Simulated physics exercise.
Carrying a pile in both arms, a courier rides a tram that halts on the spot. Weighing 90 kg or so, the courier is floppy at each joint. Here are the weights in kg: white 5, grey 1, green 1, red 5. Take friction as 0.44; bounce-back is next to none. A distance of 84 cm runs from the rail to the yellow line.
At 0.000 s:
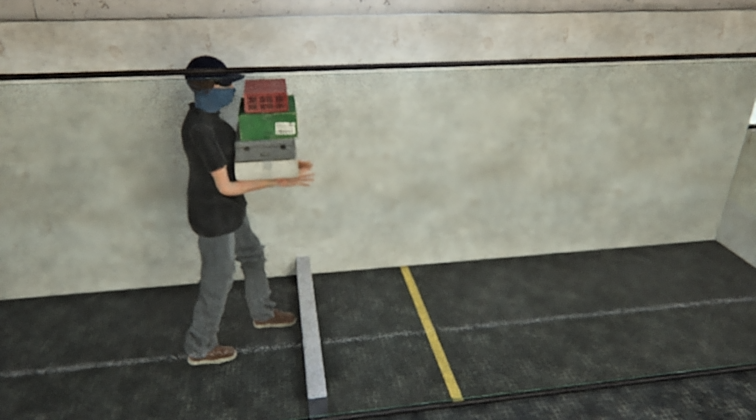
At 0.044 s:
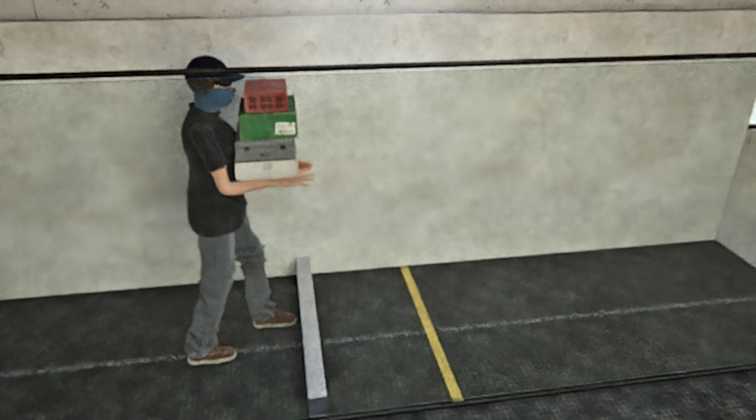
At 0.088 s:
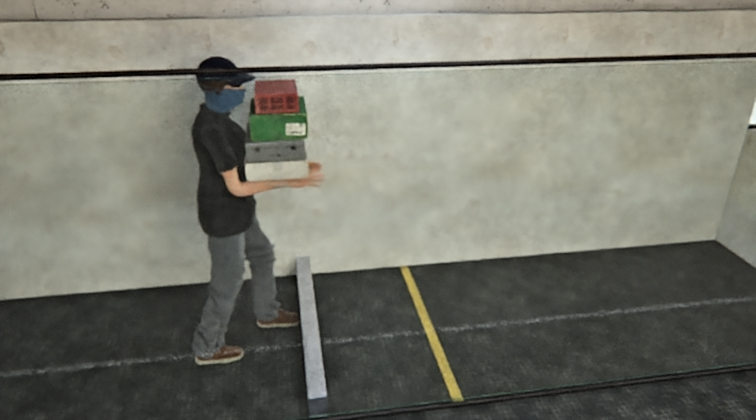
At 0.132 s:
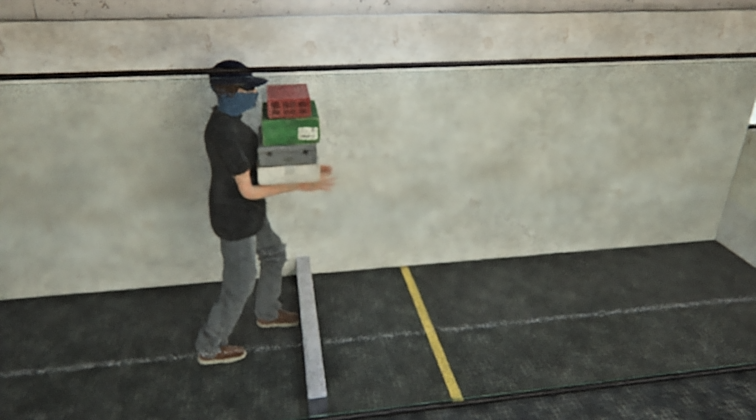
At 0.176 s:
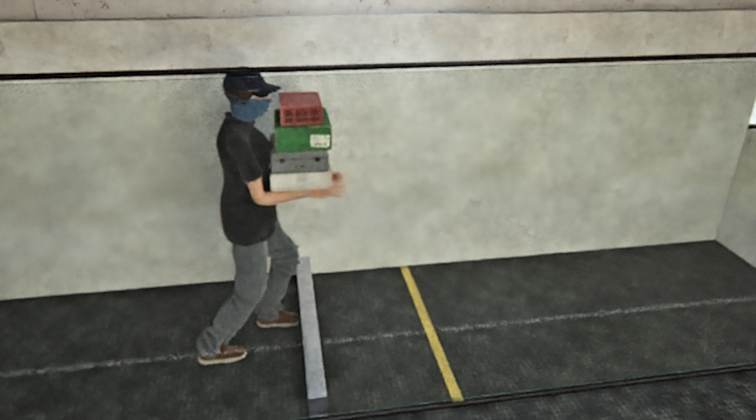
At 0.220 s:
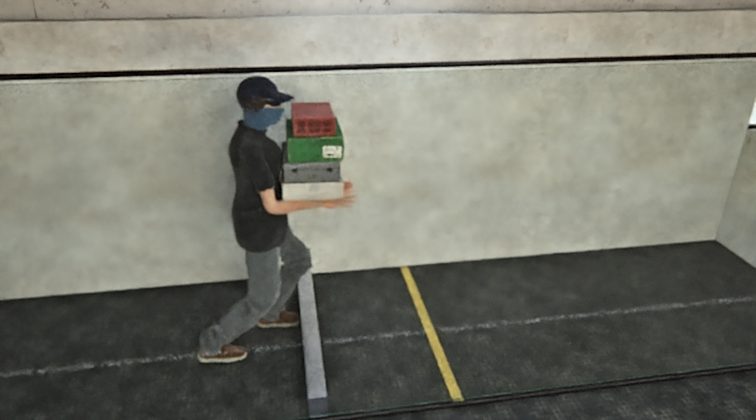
A masked person holding stacked boxes stands still, then leans to the right and sinks slightly.
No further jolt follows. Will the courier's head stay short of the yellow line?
No, it comes to rest out past the line.
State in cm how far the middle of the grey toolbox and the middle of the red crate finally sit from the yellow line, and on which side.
So the grey toolbox finishes 50 centimetres past, while the red crate finishes 150 centimetres past.
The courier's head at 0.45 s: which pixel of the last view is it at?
At that moment it is near (327, 172) in the last picture's view.
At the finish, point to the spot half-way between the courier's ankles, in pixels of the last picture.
Near pixel (300, 284).
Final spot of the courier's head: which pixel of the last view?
(467, 257).
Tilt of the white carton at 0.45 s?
Tilt: Approx. 40°.
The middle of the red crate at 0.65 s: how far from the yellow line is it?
Position: Approx. 25 cm past.
After 0.45 s the courier's head is 64 cm short of the yellow line, near (327, 172) in the last picture's view.
After 0.65 s the courier's head is 15 cm short of the yellow line, near (405, 215) in the last picture's view.
After 0.95 s the courier's head is 34 cm past the yellow line, near (463, 260) in the last picture's view; the grey toolbox 19 cm past the yellow line, tilted 95°.
When all is still (2.9 s), grey toolbox crosses the yellow line; green parcel crosses the yellow line; red crate crosses the yellow line; courier's head crosses the yellow line.
